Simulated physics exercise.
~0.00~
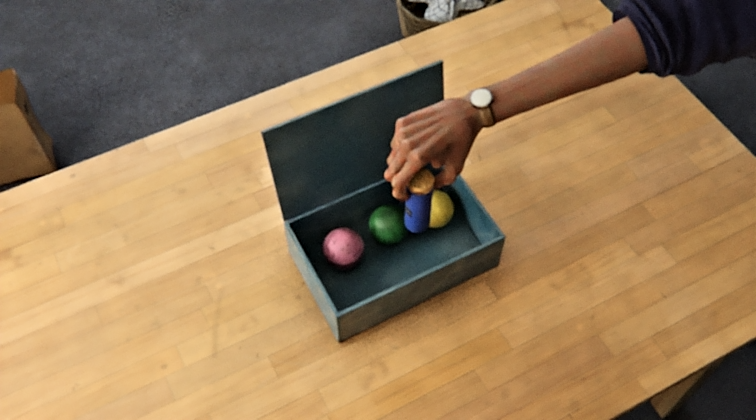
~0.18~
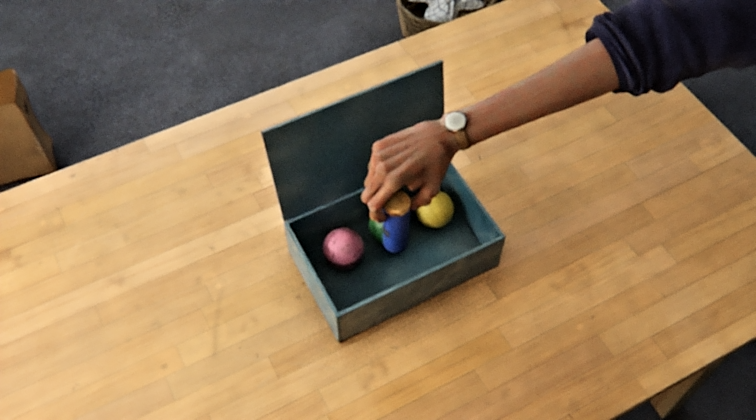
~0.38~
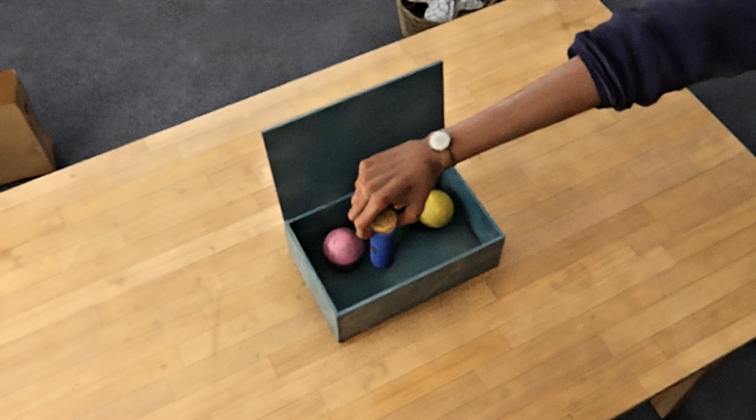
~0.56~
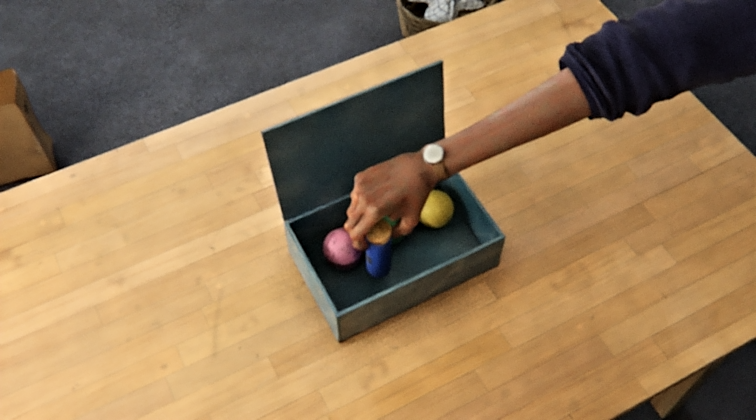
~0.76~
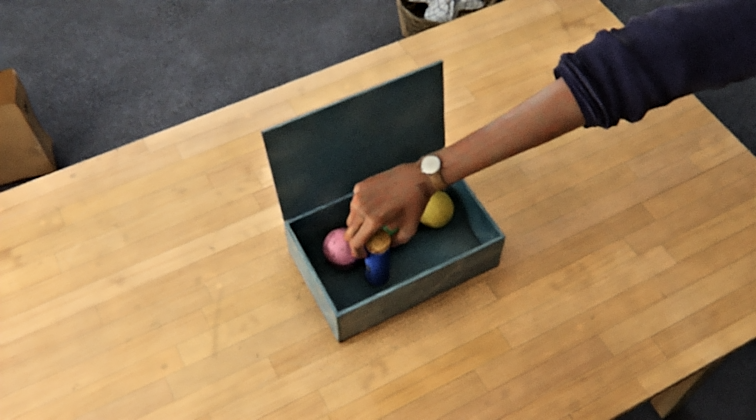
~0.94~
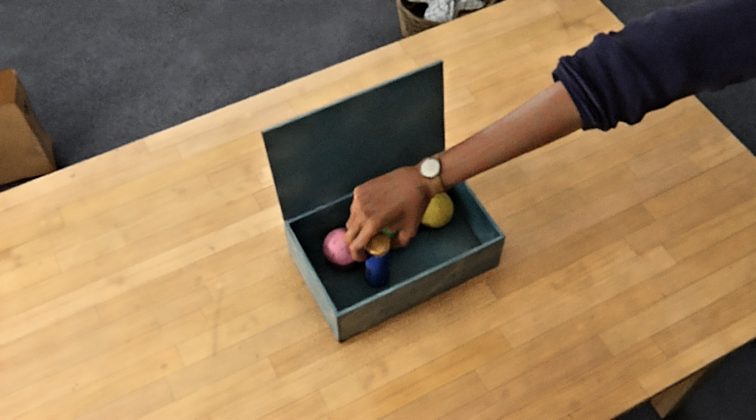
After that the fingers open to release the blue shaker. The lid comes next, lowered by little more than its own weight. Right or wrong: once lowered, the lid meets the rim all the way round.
Wrong.
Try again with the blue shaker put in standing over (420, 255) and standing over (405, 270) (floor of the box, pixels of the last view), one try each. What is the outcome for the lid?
First, it stays ajar; second, it is held up.
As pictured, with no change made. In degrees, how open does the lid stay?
Angle above rim: About 18°.
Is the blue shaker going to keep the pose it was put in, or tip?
At the finish the blue shaker holds its orientation.
By 2.14 s, lid 85° above the rim.
By 2.54 s, lid 52° above the rim.
By 2.74 s, lid 26° above the rim.
When it is over (3.2 s), lid 18° above the rim; all 4 as before. End places, in pixels of the last picture, blue shaker near (377, 260).
